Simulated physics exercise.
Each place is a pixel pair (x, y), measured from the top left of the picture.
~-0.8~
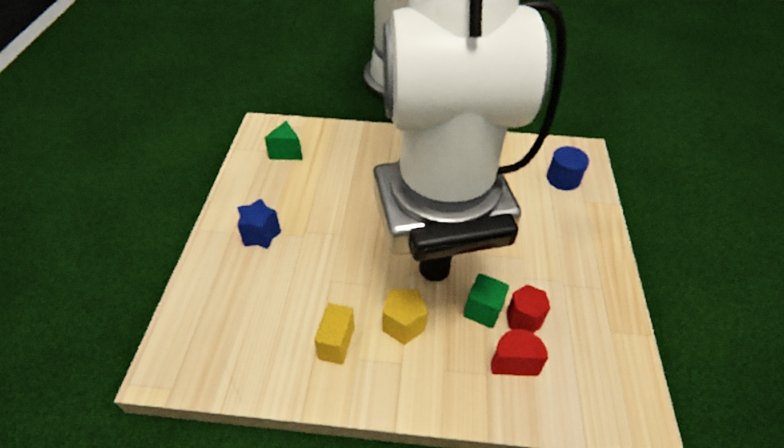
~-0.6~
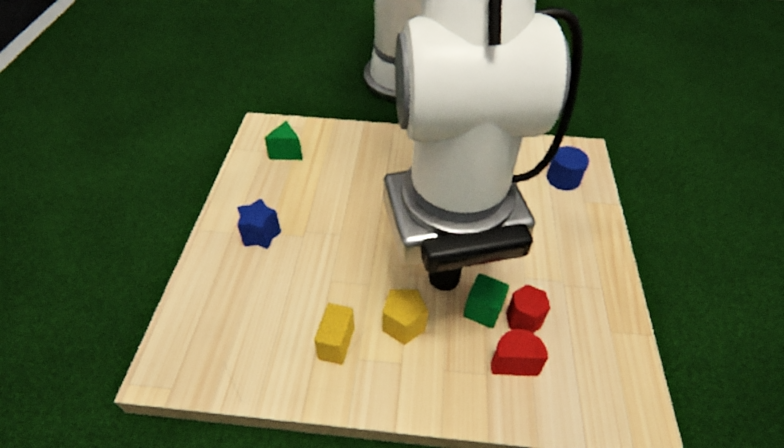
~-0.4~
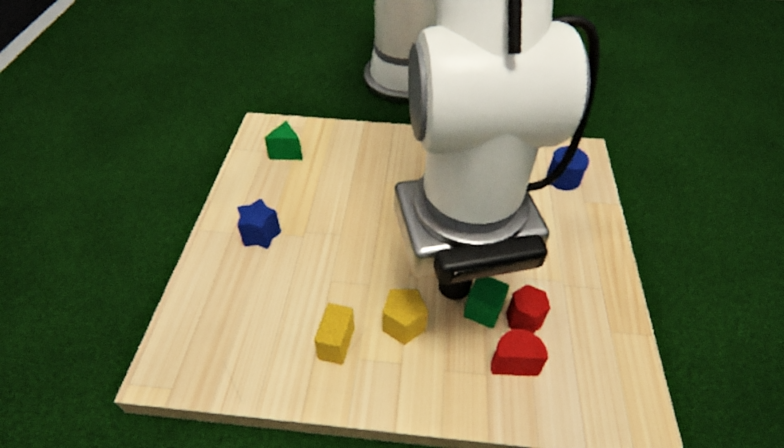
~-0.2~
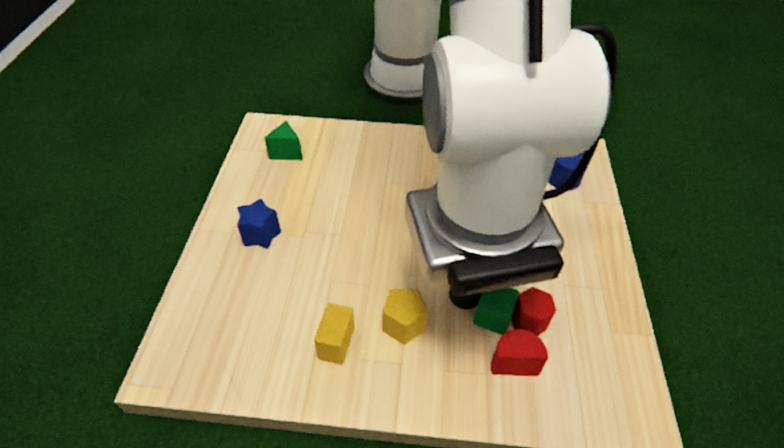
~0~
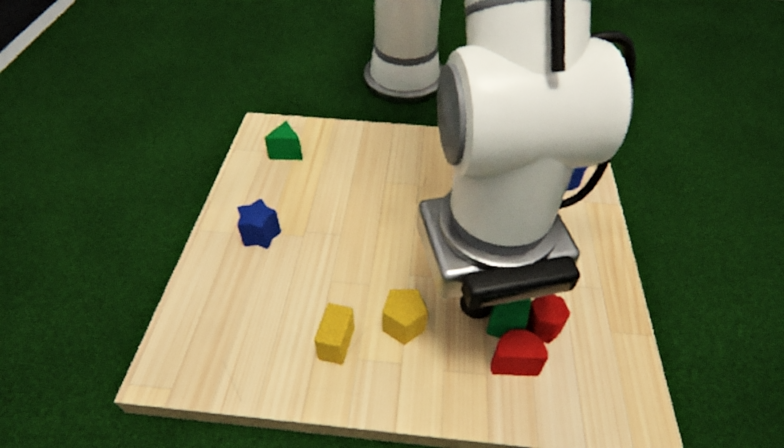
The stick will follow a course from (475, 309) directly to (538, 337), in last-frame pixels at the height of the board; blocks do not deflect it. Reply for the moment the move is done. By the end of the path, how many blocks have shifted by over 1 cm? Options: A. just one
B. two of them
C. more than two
B (two of them)
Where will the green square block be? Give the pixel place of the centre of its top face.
The point I'd pick in the picture is (576, 344).
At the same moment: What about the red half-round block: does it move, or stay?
The red half-round block will stay where it stands.
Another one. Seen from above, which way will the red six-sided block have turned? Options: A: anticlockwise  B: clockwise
Option A.
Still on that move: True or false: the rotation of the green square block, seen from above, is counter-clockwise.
This is false.
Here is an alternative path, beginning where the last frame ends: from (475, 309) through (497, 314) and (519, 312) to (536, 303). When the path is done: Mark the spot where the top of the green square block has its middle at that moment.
Its top centre is at about (547, 320).
The first path, step by step. Halfway along, stick at (508, 319); green square block at (546, 323), turned 15° clockwise; red six-sided block at (586, 320), turned 35° anticlockwise.
At the end, stick at (540, 333); green square block at (576, 344), turned 40° clockwise; red half-round block not moved; red six-sided block at (600, 324), turned 75° anticlockwise.
